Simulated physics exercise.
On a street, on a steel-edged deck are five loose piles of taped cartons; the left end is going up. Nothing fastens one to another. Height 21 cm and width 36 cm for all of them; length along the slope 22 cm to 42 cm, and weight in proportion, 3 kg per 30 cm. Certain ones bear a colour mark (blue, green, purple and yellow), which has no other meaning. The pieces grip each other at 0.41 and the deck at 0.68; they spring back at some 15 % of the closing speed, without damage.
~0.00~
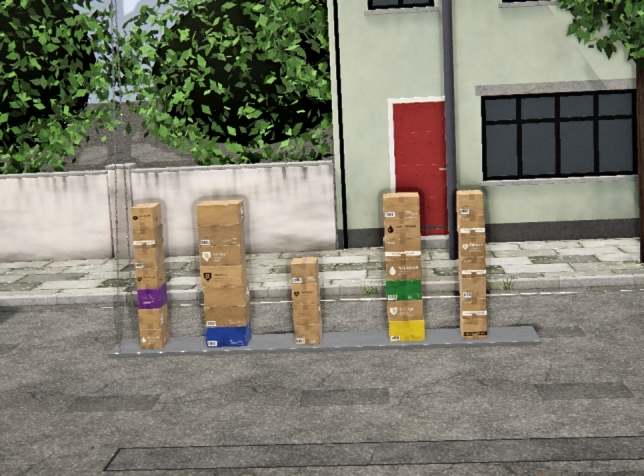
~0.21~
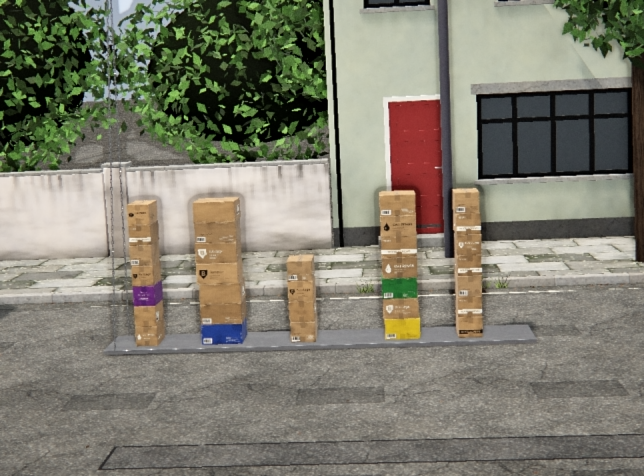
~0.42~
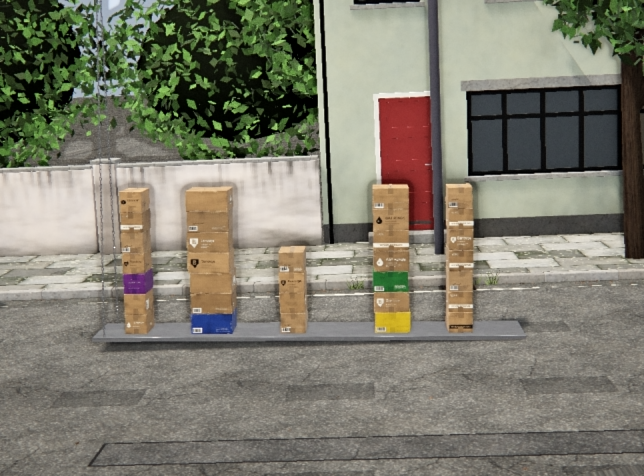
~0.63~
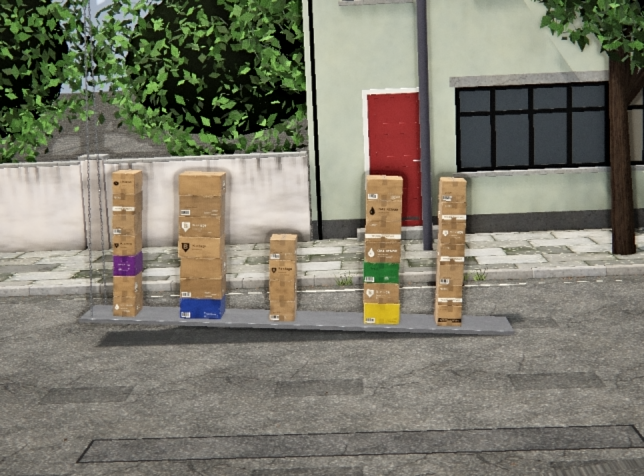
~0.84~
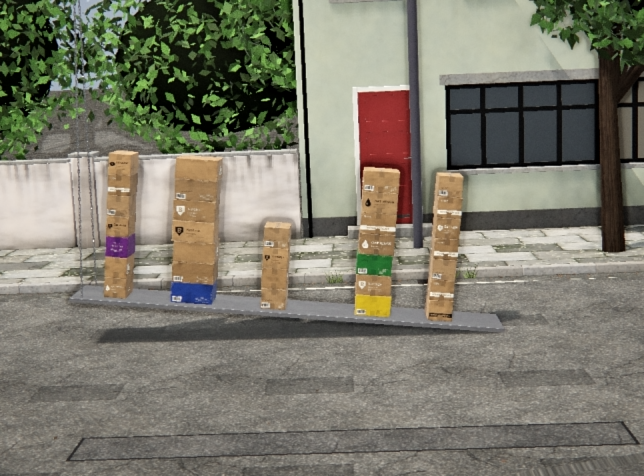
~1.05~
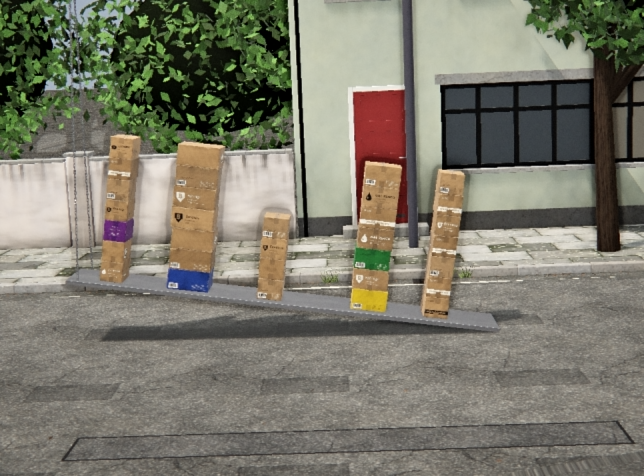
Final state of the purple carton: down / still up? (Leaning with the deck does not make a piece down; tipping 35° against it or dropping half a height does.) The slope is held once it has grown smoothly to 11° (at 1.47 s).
Down.
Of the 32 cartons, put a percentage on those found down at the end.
Share: Approx. 95 %.
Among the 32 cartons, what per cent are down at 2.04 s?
It's 5 percent at that point.
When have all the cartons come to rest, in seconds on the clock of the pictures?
Near 5.5 s.
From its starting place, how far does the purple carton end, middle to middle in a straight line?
About 65 cm from where it started.
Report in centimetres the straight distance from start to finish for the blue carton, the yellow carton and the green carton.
I'd estimate blue at 60 cm, yellow at 30 cm and green at 80 cm.
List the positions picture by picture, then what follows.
In the first picture (places mark the middle of the side facing us; the camera pans a little; leans and shifts are taken against what carries them), middle of the deck's edge (321, 350) slope 0°; purple carton (148, 299); green carton (404, 291); blue carton (226, 337); nothing disturbed.
The second picture shows middle of the deck's edge (317, 347) slope 0°; purple carton (144, 296).
The third picture shows middle of the deck's edge (307, 339) slope 2°; purple carton (134, 284).
The fourth picture shows middle of the deck's edge (295, 327) slope 4°; purple carton (124, 266).
The fifth picture shows middle of the deck's edge (286, 315) slope 6°; purple carton (117, 247).
The sixth picture shows middle of the deck's edge (282, 306) slope 9°; purple carton (115, 231); green carton (372, 260); blue carton (188, 281); nothing disturbed.
After 2.04 s, slope 11°; 1 of the 32 cartons down; purple carton leaning 31°.
After 2.98 s, slope 11°; 24 of the 32 cartons down; purple carton on its side; yellow carton shifted 42 mm.
At rest (5.8 s), slope 11°; 30 of the 32 cartons down; purple carton on its side; green carton leaning 39°, 22 cm lower; yellow carton shifted 12 cm. As the last picture would show them, middles, purple carton near (169, 260), green carton near (441, 284).
